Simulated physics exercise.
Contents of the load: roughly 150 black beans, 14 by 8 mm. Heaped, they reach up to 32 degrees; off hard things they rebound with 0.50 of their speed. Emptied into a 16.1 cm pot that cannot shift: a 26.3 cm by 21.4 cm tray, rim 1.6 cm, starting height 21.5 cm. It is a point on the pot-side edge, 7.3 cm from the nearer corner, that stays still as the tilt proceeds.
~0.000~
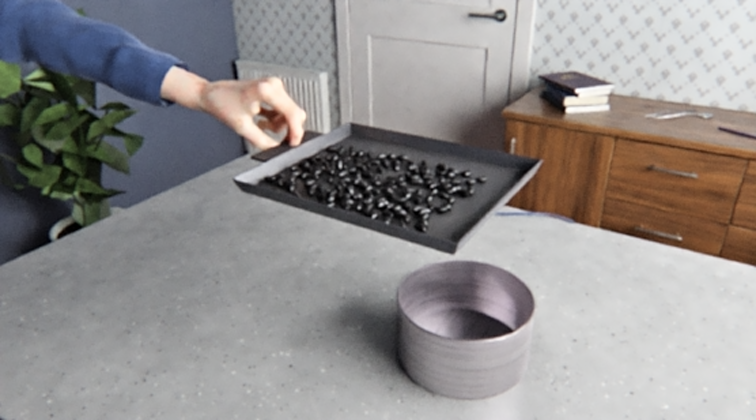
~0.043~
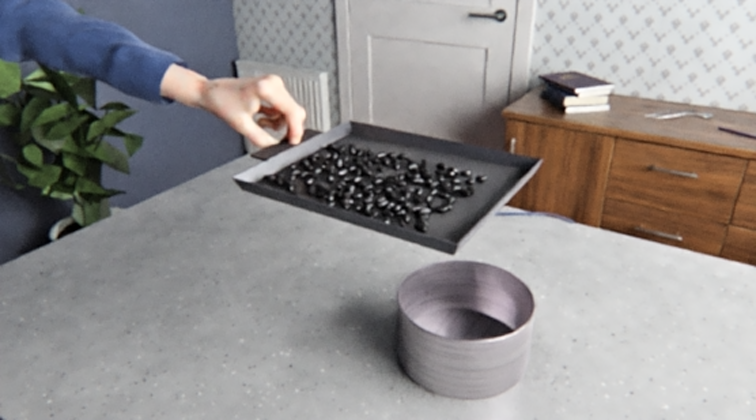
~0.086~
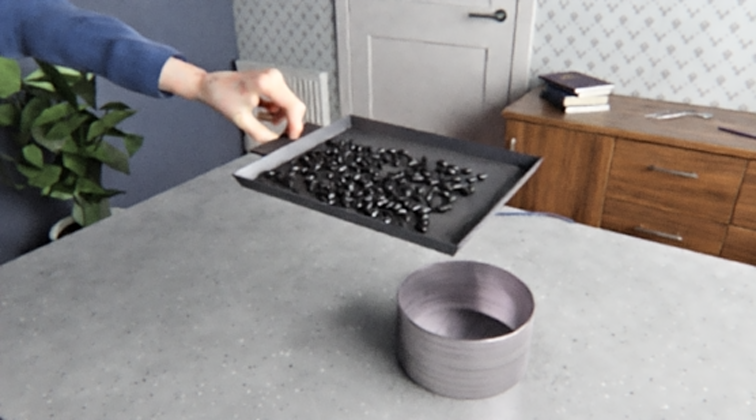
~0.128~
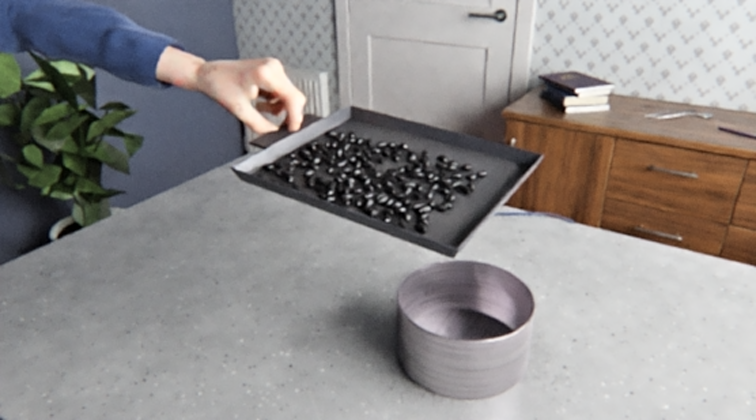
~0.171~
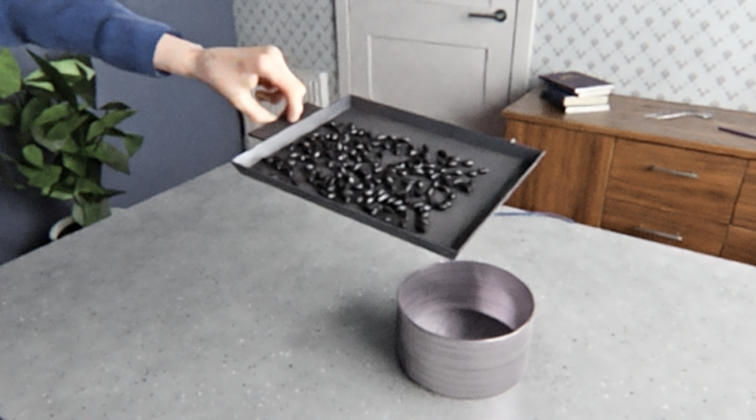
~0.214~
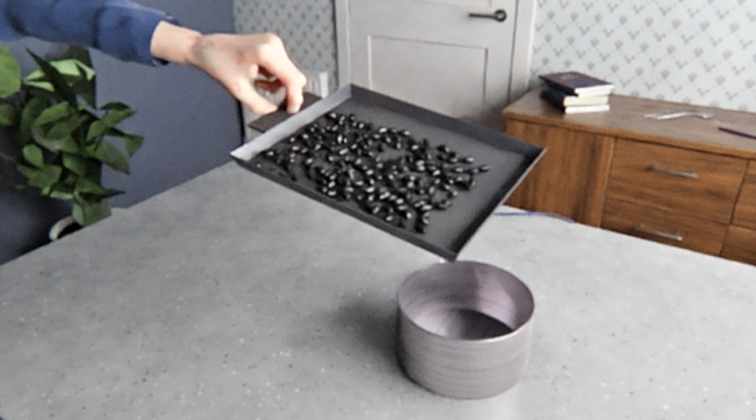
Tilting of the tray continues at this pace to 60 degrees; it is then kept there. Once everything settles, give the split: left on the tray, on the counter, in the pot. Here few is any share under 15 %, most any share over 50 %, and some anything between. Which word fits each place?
Tray: Some; counter: Most; pot: Few.
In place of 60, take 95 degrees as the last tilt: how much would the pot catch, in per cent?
Around 0 per cent, then.
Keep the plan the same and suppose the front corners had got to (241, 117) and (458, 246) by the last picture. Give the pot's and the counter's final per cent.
Split: Pot = 0, counter = 80.
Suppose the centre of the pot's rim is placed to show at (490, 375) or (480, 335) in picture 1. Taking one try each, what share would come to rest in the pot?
Estimates: 75 % and 40 %, in that order.
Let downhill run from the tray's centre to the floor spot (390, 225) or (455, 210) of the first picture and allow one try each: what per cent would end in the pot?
Around 0 % for the first direction, around 0 % for the second.
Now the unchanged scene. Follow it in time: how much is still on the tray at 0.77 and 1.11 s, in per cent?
Earlier moment 95, later moment 35.
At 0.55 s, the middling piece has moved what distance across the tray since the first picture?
I'd say close to 4 centimetres.
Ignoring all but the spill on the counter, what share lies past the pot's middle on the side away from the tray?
Around 90 in a hundred.
After 0.55 s, tilt 35 degrees; the tray holds 100 %, the pot 0 %.
After 0.77 s, tilt 51 degrees; the tray holds 95 %, the pot 0 %.
After 1.11 s, tilt 60 degrees; the tray holds 35 %, the pot 0 %.
By 2.7 s all is still; tray 20 %, counter 75 %, pot 0 %.
